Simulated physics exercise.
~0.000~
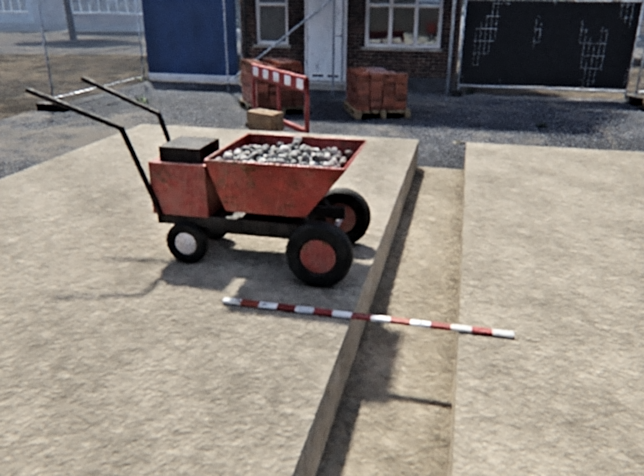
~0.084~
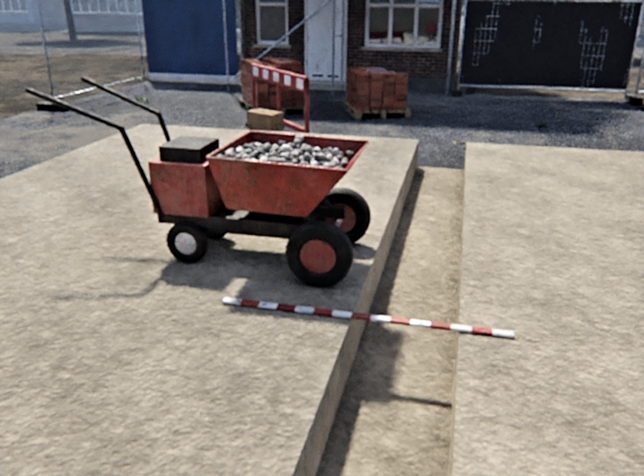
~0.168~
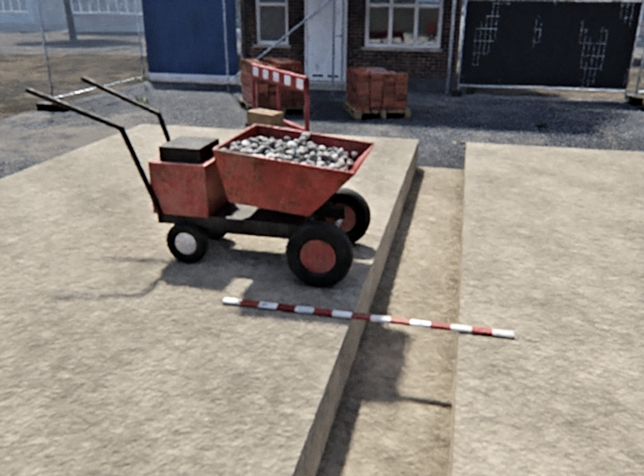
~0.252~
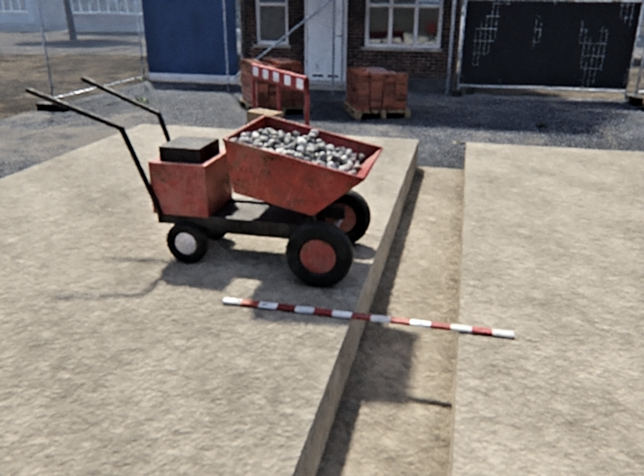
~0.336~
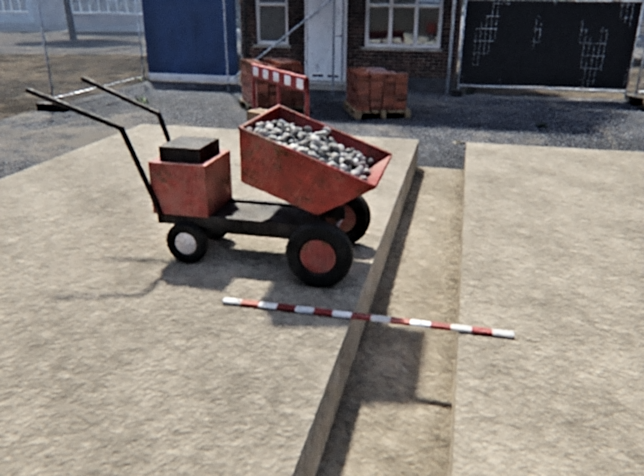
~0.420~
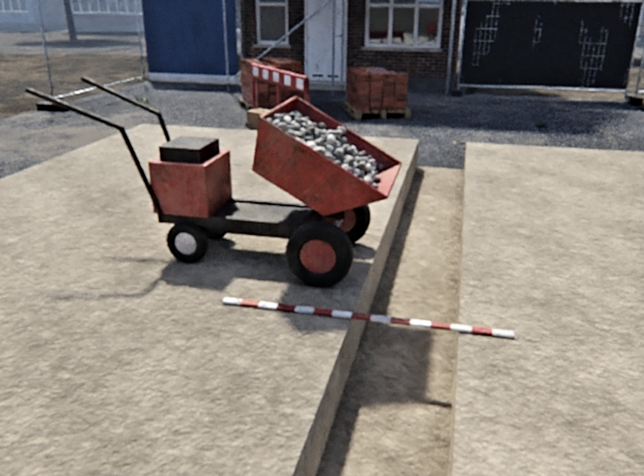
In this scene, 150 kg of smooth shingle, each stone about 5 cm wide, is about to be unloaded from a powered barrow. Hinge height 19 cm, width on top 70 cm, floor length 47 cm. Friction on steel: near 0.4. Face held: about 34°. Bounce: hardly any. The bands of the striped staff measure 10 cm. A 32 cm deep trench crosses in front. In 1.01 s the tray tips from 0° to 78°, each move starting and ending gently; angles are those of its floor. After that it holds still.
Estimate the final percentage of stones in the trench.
I would say 68 percent.
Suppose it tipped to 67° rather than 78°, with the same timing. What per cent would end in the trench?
Roughly 65 per cent would end in the trench.
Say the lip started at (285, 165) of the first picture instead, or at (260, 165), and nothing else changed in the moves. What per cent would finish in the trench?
That gives roughly 100 per cent and roughly 85 per cent.
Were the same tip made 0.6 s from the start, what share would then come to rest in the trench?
With that change, it comes to around 50 per cent.
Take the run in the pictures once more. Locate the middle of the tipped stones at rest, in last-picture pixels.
Somewhere around (444, 309) in the last picture.
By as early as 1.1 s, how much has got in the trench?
40 per cent, give or take.
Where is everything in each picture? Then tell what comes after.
In the first frame, the tray is at 0°, its lip at (345, 170); the top of the load is at (291, 149).
In the second frame, the tray is at 2°, its lip at (347, 171); the top of the load is at (286, 148); the stones move at 0.3 m/s on average.
In the third frame, the tray is at 6°, its lip at (354, 174); the top of the load is at (267, 142); the stones move at 0.5 m/s on average.
The fourth frame shows lip at (364, 179), floor tilted 12°, highest stones at (271, 136); the stones move at 0.7 m/s on average.
In the fifth frame, the tray is at 20°, its lip at (375, 187); the top of the load is at (277, 126); the stones move at 0.9 m/s on average.
The sixth frame shows lip at (387, 198), floor tilted 29°, highest stones at (290, 118); the stones move at 1.0 m/s on average.
After 0.8 s the floor is at 66°; 100 % in the tray; the foremost stones are at (425, 233).
After 1.1 s the floor is at 78°; 39 % in the tray, 41 % in the trench, 20 % past the trench; the foremost stones are at (523, 280).
After 1.5 s the floor is at 78°; 6 % in the tray, 62 % in the trench, 32 % past the trench; the foremost stones are at (637, 303).
After 3.4 s the floor is at 78°; 0 % in the tray, 68 % in the trench, 32 % past the trench; the foremost stones are past the picture's edge.
